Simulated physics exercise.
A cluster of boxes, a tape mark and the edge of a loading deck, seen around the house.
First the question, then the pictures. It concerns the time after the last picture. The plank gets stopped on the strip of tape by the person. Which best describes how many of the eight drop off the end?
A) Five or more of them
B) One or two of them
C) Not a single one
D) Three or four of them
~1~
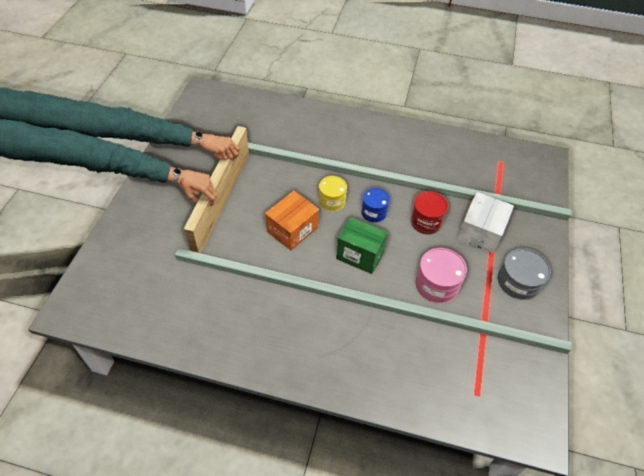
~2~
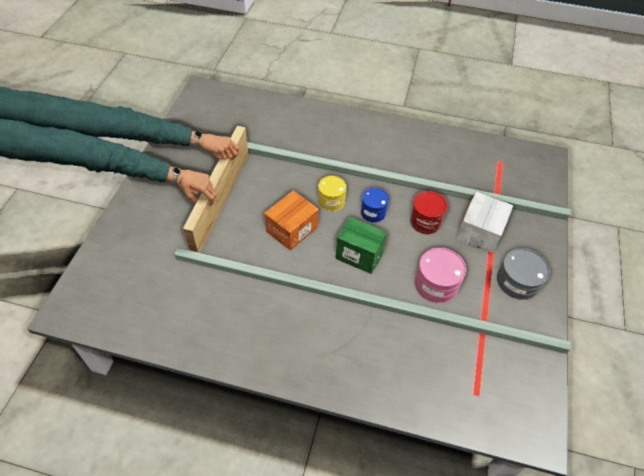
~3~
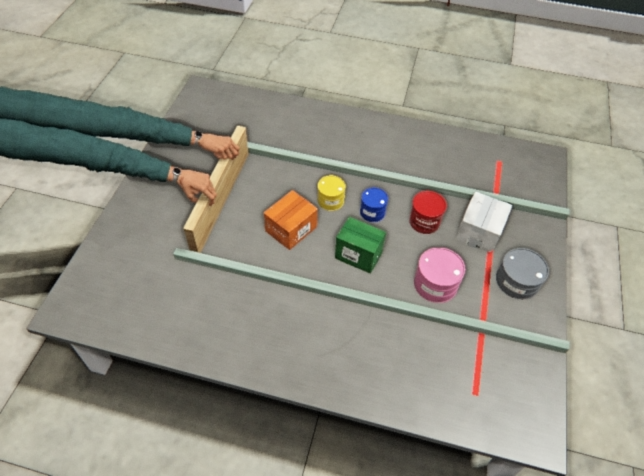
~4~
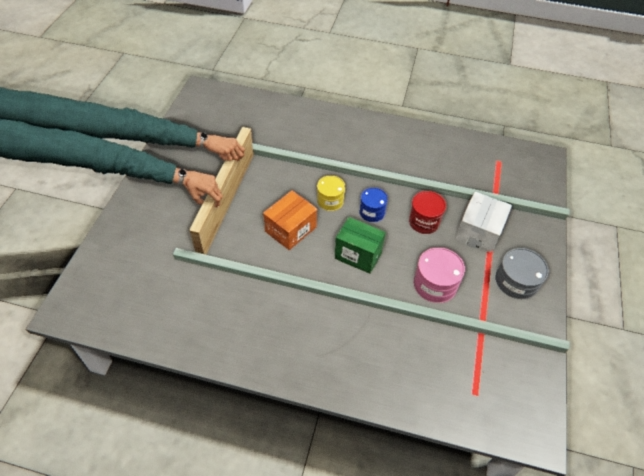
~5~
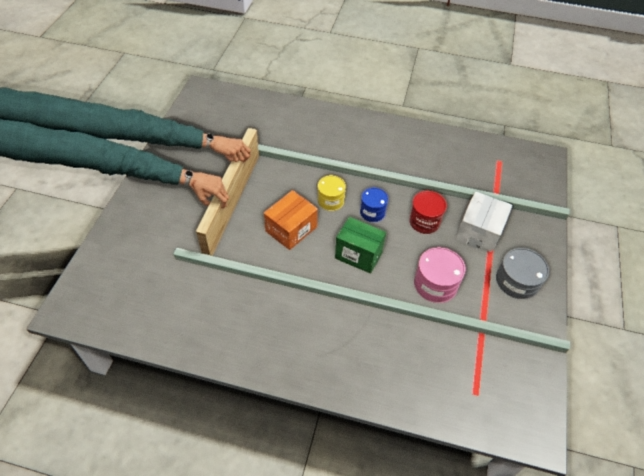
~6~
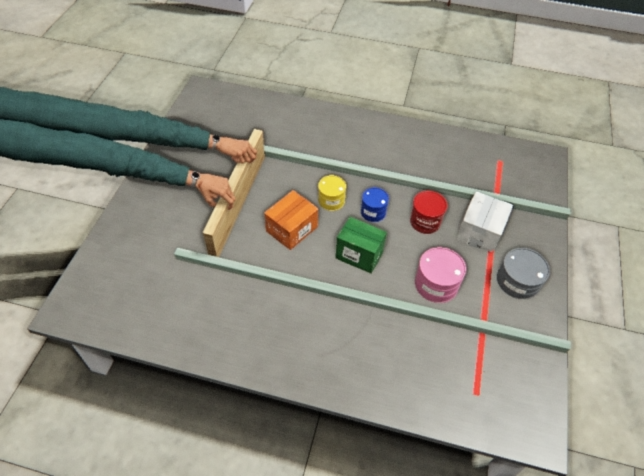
The answer is B.
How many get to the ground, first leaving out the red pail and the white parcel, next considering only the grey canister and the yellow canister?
First try: 1 fallen; other try: 2.
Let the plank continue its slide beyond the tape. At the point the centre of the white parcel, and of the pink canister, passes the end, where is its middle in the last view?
Middle: Roughly (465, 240); roughly (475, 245).
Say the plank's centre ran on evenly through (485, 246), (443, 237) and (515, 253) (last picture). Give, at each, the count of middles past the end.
Place by place: 2, 0 and 4.
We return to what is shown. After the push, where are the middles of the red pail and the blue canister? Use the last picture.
In the last picture the red pail sits at (562, 234) while the blue canister sits at (536, 245).
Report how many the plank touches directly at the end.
The count in contact is 2.
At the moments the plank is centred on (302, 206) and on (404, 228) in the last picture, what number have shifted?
I get 1 at the one place and 7 at the other.
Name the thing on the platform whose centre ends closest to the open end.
Answer: The red pail.
Soon after, none off yet; grey canister at rest near (523, 274); white parcel at rest near (484, 223); pink canister at rest near (440, 275).
Then, none off yet; grey canister at rest near (523, 274); white parcel moved about its own width near (516, 226); pink canister moved about its own width near (494, 298).
At rest, the number that fall off is one or two; fallen, pink canister and white parcel.
